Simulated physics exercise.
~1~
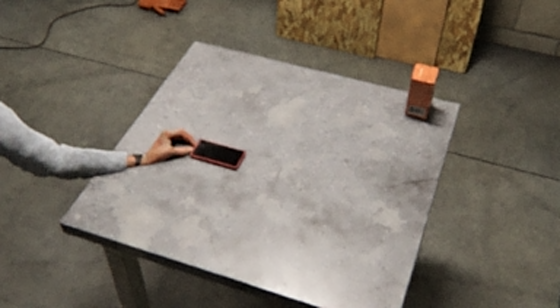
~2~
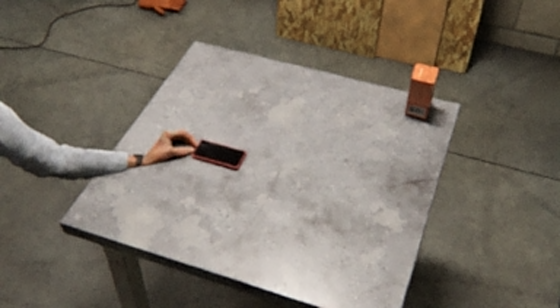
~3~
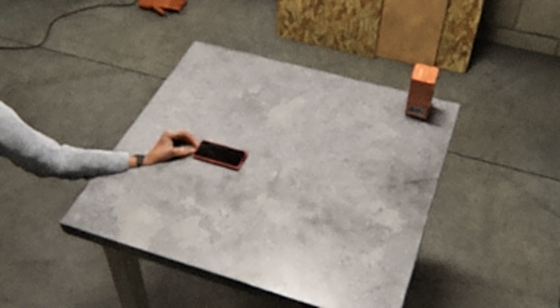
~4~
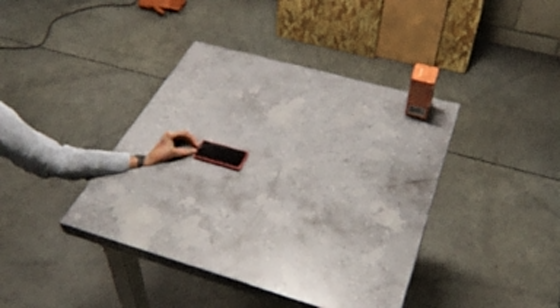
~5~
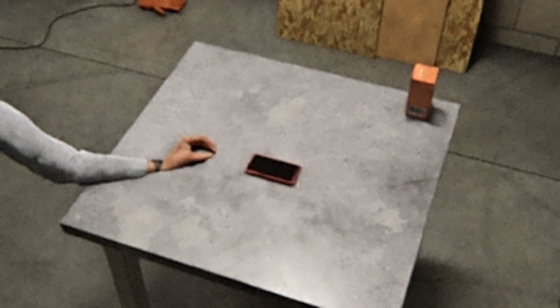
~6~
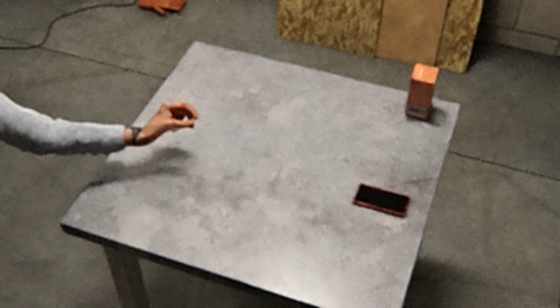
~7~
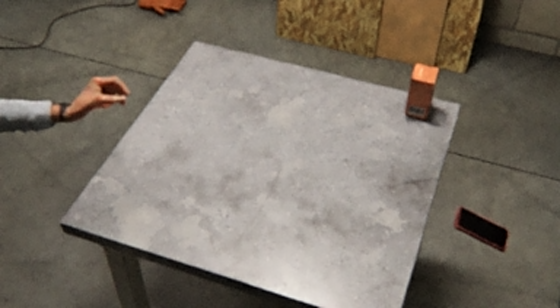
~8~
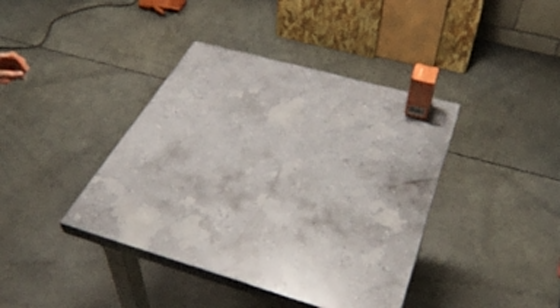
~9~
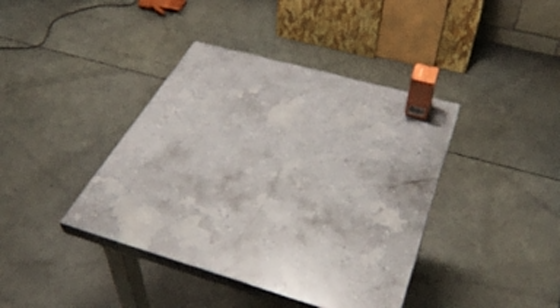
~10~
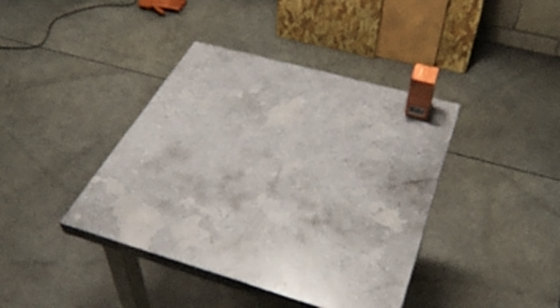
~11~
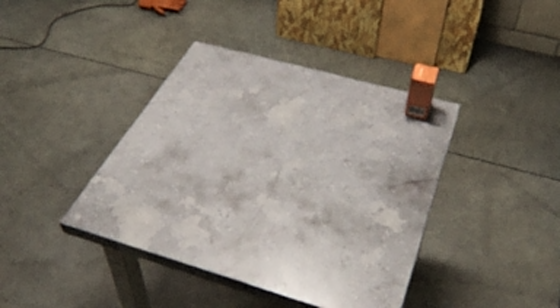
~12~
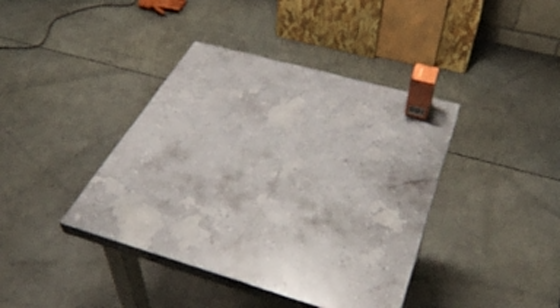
We see a hand shove a red phone across a gray table, then draw back out of view to the left as the phone slides right and goes off the right edge, leaving only an orange carton standing on the table.
